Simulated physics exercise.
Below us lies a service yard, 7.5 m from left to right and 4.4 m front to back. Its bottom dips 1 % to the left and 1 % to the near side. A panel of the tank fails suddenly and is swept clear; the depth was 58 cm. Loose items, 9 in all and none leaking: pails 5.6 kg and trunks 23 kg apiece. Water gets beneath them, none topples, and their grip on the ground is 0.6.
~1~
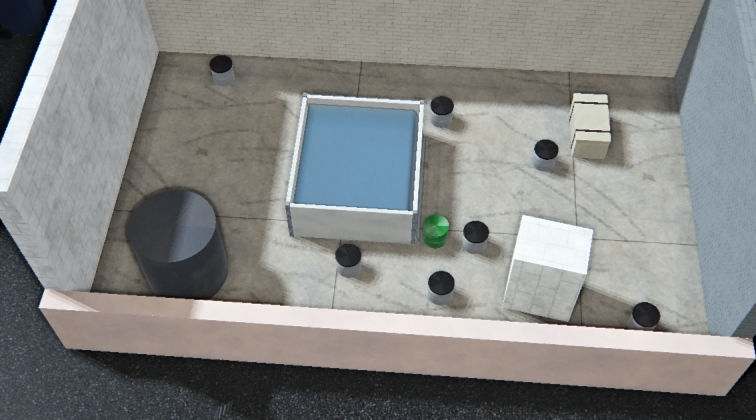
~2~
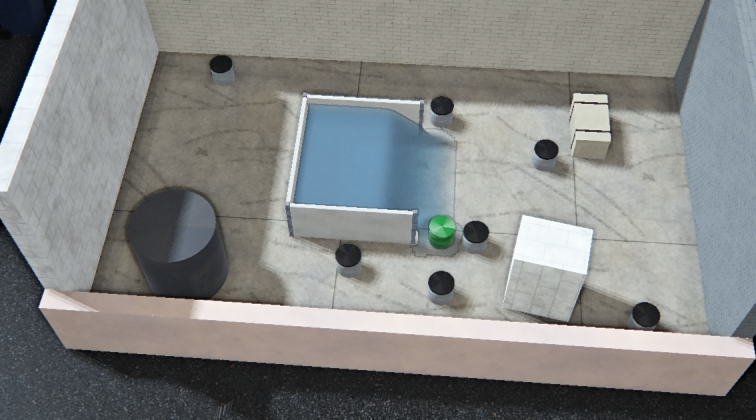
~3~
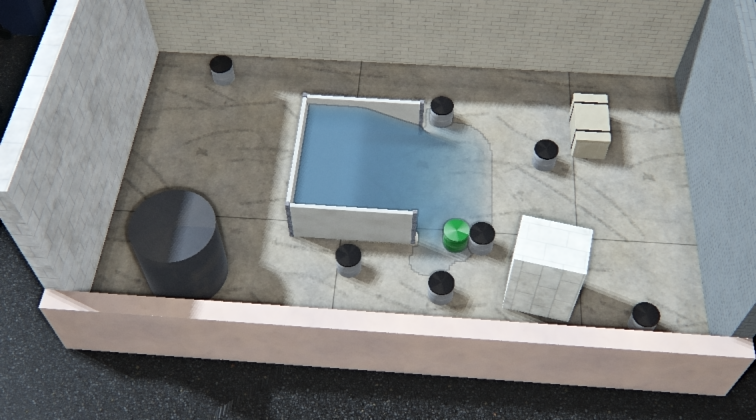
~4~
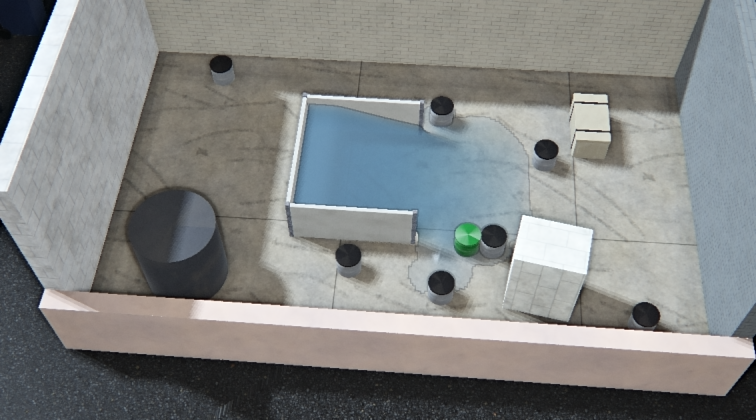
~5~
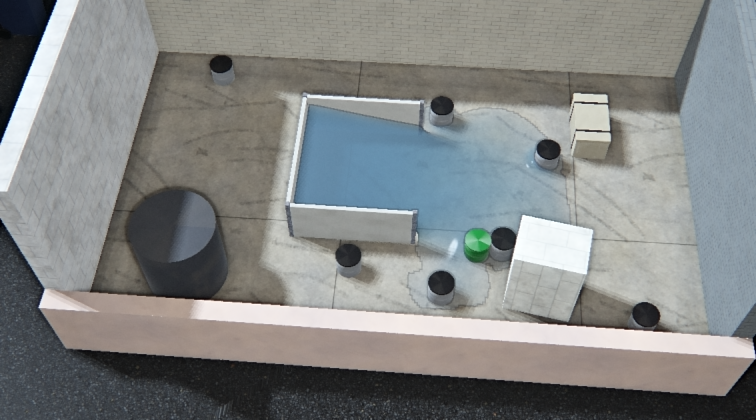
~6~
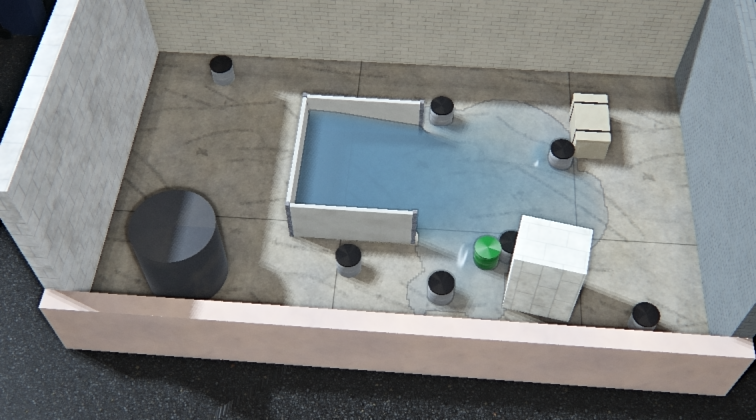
The footage shows a walled yard where the right side of a square water tank gives way and water spreads rightward across the floor, pushing a green pail and then nearby dark-topped pails a short way right.
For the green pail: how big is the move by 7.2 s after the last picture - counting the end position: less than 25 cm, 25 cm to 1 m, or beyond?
The green pail ends far away.
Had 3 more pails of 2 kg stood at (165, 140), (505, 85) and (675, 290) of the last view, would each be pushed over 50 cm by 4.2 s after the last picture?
In that order: Under, over, past it.
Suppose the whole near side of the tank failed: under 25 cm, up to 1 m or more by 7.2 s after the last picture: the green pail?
Then the green pail stays put.
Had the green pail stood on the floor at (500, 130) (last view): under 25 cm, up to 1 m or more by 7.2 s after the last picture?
It travels far.
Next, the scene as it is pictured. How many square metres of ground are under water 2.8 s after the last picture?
About 19 m2.
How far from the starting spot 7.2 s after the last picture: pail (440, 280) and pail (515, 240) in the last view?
In that order: 250 cm, 250 cm.
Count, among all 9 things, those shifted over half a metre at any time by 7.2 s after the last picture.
I count 8.
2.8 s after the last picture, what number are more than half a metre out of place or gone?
By then 4.
Then, 0.9 s after the last picture the green pail is near (482, 317), 1.4 m from its start, aground; 0 afloat.
Then, 2.8 s after the last picture the green pail is near (413, 301), 1.1 m from its start, aground; 4 afloat.
Then, 4.8 s after the last picture the green pail is near (306, 281), 1.8 m from its start, aground; 5 afloat.
Then, 7.2 s after the last picture the green pail is near (215, 292), 2.8 m from its start, afloat; 2 afloat.
